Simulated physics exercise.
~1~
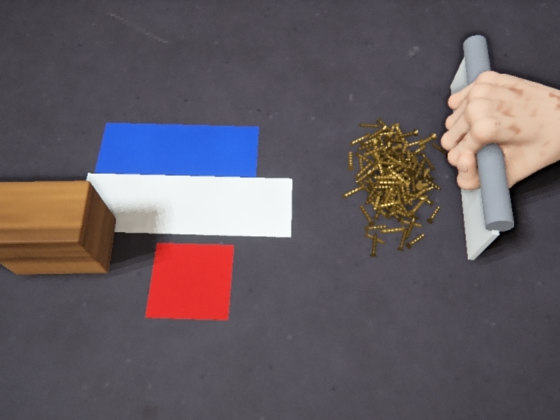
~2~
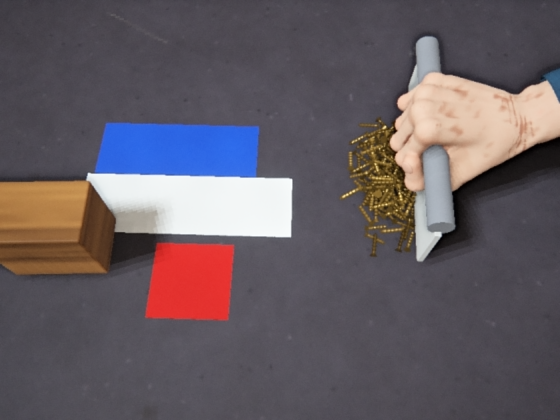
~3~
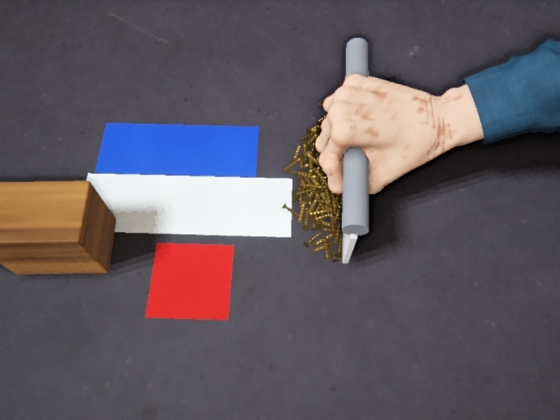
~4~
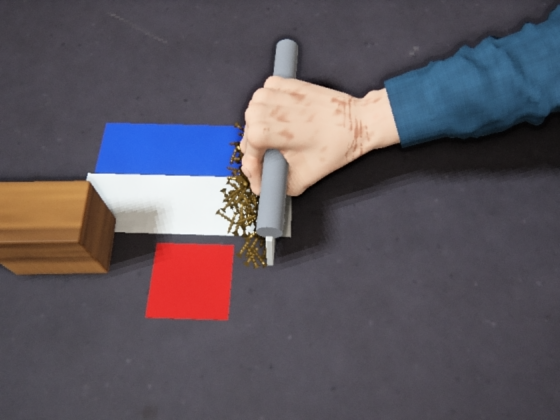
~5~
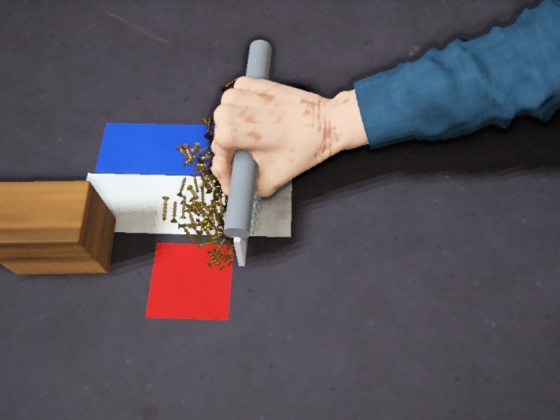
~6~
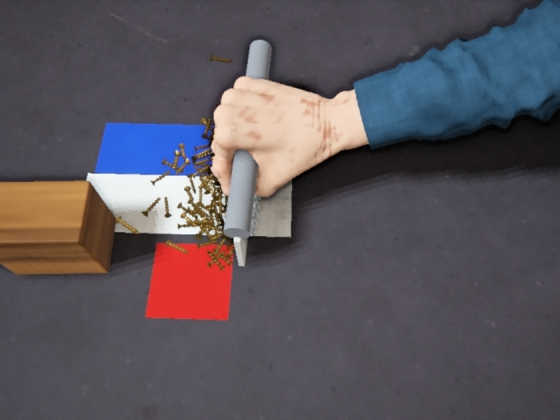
A hand gripping a grey scraper pushes a pile of brass-coloured screws left across a dark surface toward a fixed wooden block, then stops over the mats, leaving the screws scattered mostly on the white and blue mats, with a few on the red.
